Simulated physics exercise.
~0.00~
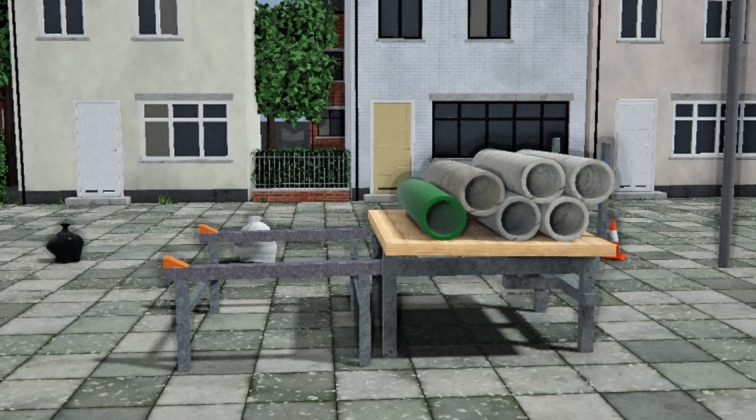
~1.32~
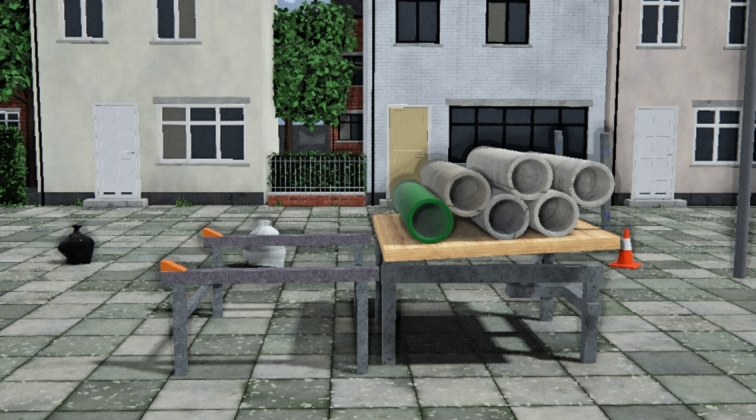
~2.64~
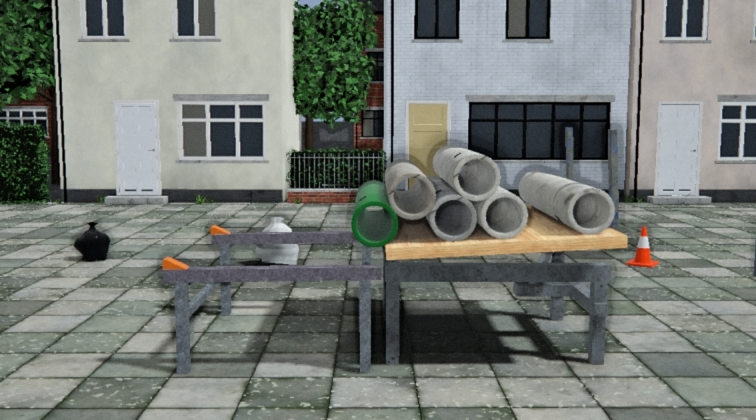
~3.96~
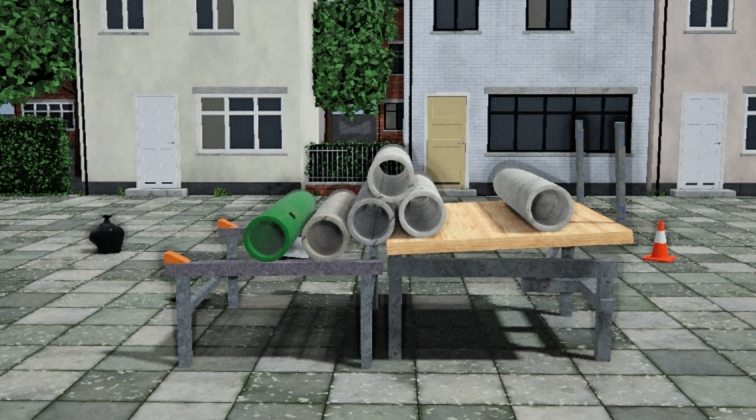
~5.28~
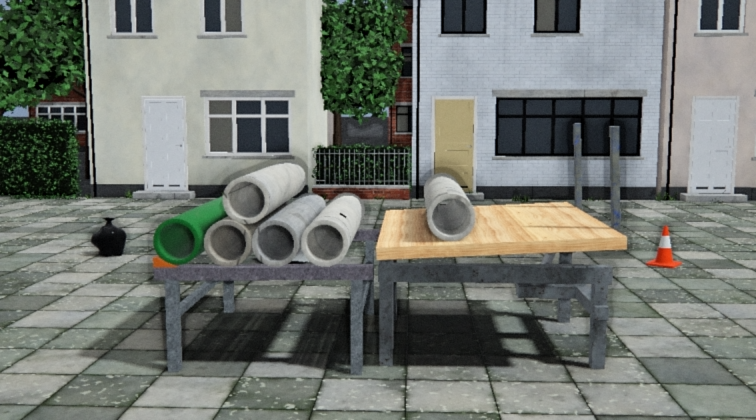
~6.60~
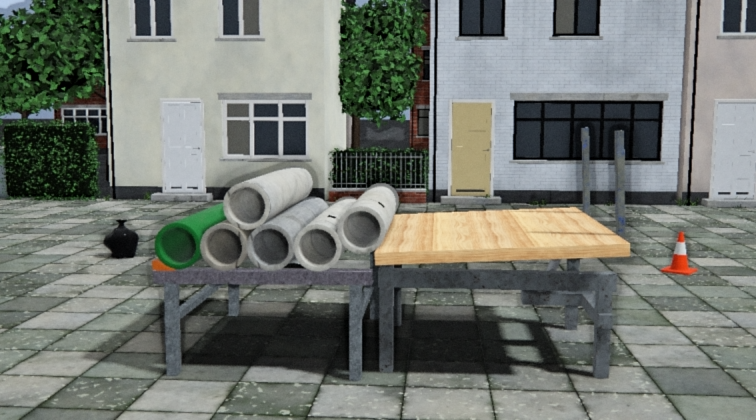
A green pipe and several grey ones roll left off a wooden deck onto a rack.
